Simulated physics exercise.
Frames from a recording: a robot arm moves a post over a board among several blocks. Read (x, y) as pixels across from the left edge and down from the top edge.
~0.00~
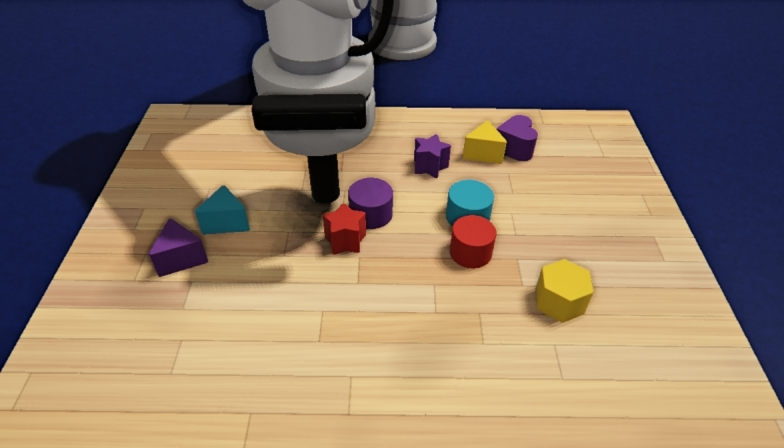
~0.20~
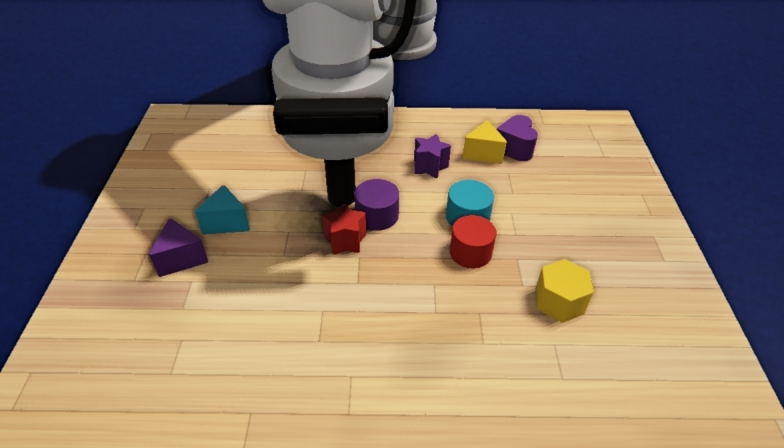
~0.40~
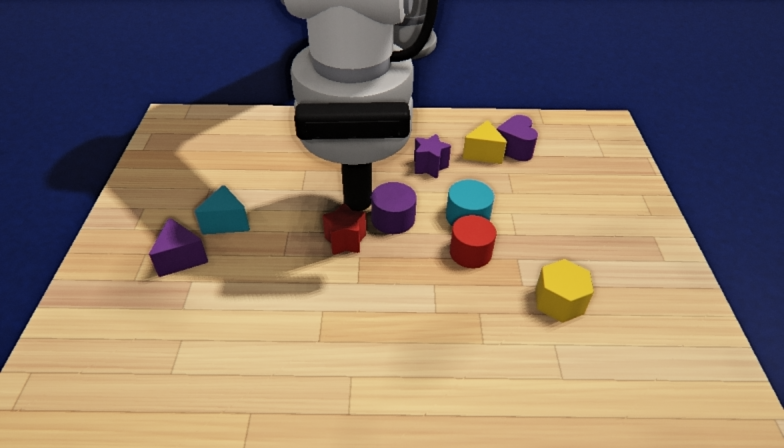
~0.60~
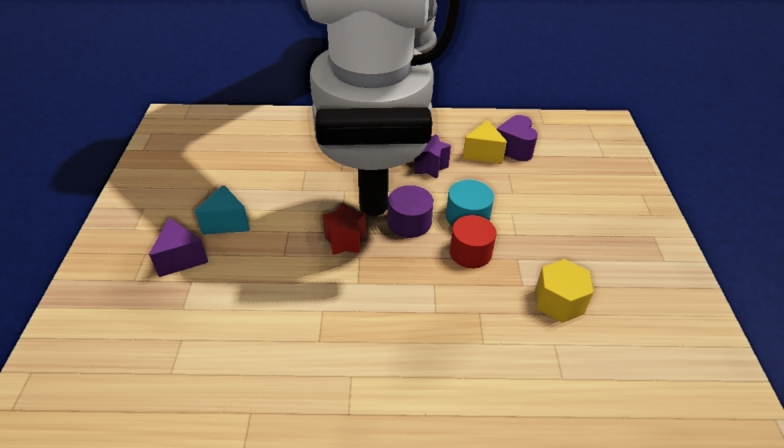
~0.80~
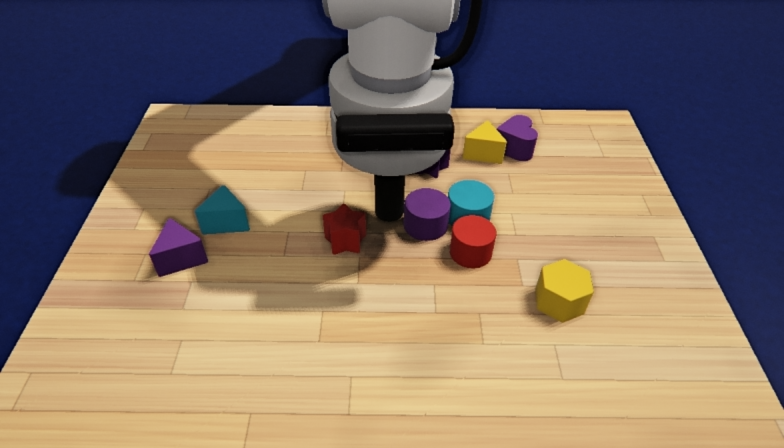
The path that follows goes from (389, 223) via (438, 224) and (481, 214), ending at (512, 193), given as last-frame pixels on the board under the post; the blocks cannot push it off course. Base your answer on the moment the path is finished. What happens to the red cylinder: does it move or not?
Gets moved.
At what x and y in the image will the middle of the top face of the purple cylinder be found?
At (512, 212).
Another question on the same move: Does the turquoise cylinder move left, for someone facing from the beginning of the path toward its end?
No, I don't think so.
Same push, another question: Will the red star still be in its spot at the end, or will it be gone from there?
It's unmoved.
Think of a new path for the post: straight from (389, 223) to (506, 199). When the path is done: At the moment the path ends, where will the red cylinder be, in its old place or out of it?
That block moves.
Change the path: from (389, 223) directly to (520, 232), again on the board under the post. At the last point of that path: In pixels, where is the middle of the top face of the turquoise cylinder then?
Most likely (536, 187).
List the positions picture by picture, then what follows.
In the first picture, post's lower end at (326, 195); red star at (344, 218); purple cylinder at (371, 191); turquoise cylinder at (471, 194); red cylinder at (475, 230).
In the second picture, post at (342, 198); purple cylinder at (377, 193).
In the third picture, post at (358, 202); purple cylinder at (394, 196).
In the fourth picture, post at (374, 207); purple cylinder at (411, 199).
In the fifth picture, post at (389, 212); red star at (344, 218); purple cylinder at (428, 202); turquoise cylinder at (471, 194); red cylinder at (475, 230).
The first path, step by step. One third of the way, post at (439, 214); purple cylinder at (478, 208); turquoise cylinder at (512, 190); red cylinder at (496, 240).
Two thirds of the way, post at (483, 203); purple cylinder at (512, 212); turquoise cylinder at (535, 188); red cylinder at (501, 243).
At the end, post at (514, 183); red star still; purple cylinder at (512, 212); turquoise cylinder at (551, 184); red cylinder at (501, 243).
